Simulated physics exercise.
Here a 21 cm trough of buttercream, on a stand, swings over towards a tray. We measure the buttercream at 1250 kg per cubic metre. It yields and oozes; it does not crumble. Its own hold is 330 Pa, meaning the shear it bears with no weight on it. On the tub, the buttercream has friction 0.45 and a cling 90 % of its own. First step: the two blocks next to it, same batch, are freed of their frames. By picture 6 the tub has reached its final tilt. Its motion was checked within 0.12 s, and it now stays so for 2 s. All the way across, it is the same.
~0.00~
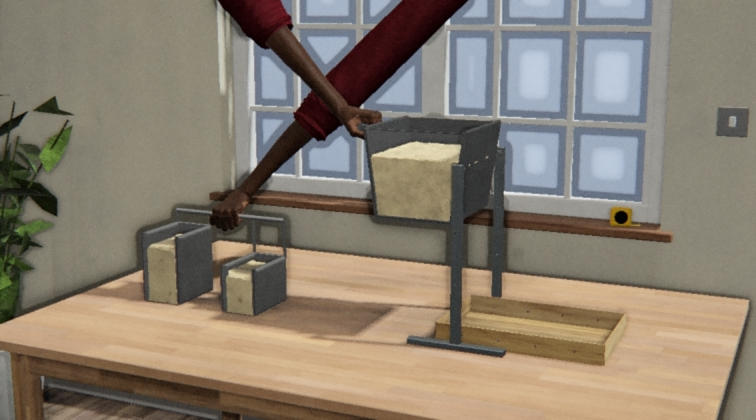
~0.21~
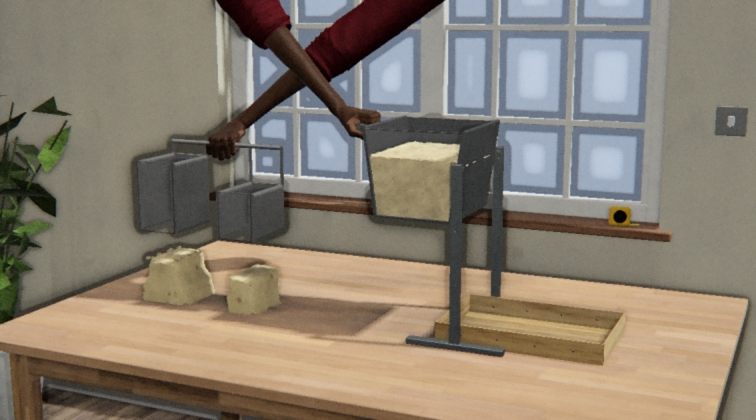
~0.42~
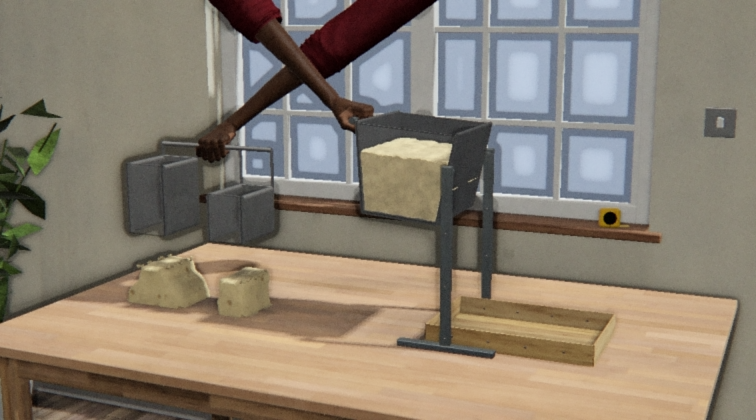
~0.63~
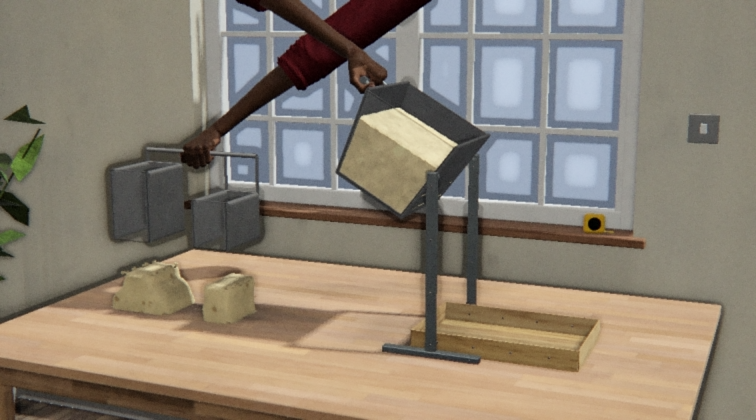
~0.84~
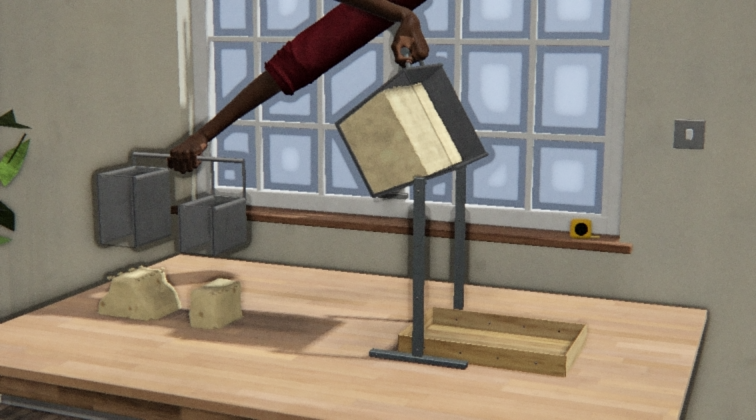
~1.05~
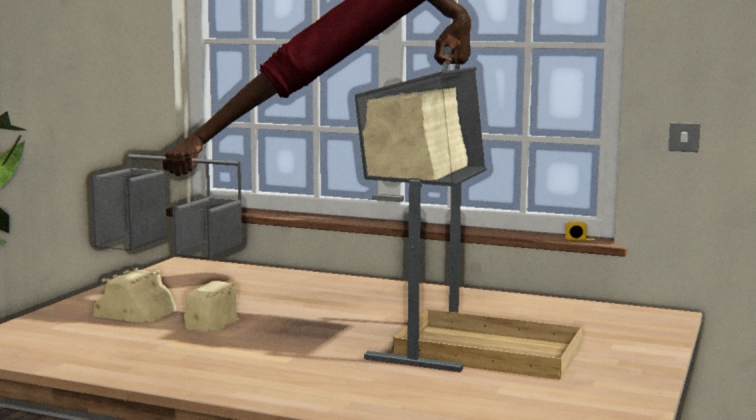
The clip opens with two pale blocks in grey moulds on a wooden table, beside a larger pale mass in a raised tub. One hand lifts the moulds clear, and the left block sags slightly; then the other hand steeply tilts the tub rightward above a wooden tray, the mass still inside.
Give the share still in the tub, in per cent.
59 %.
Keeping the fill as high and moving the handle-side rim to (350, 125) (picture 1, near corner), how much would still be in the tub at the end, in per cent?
In that case close to 45 %.
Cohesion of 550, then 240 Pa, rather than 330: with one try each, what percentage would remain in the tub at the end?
In turn about 100 %, 50 %.
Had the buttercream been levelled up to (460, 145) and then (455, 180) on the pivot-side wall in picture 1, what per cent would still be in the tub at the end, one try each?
First try 45 per cent, second try 100 per cent.
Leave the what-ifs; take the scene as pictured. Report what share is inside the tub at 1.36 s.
I'd say close to 70 %.
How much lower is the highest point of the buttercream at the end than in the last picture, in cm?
The top ends up some 10 cm below its level in the last picture.
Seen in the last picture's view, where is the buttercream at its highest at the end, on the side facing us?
Around (389, 139).
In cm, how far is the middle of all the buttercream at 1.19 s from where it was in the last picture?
I'd put the distance at about 4 centimetres.
After 1.19 s, the tub is at 83 degrees and holds 97 %.
After 1.36 s, the tub is at 83 degrees and holds 72 %.
After 1.53 s, the tub is at 83 degrees and holds 60 %.
After 1.70 s, the tub is at 83 degrees and holds 59 %.
After 3.05 s, the tub is at 83 degrees and holds 59 %.
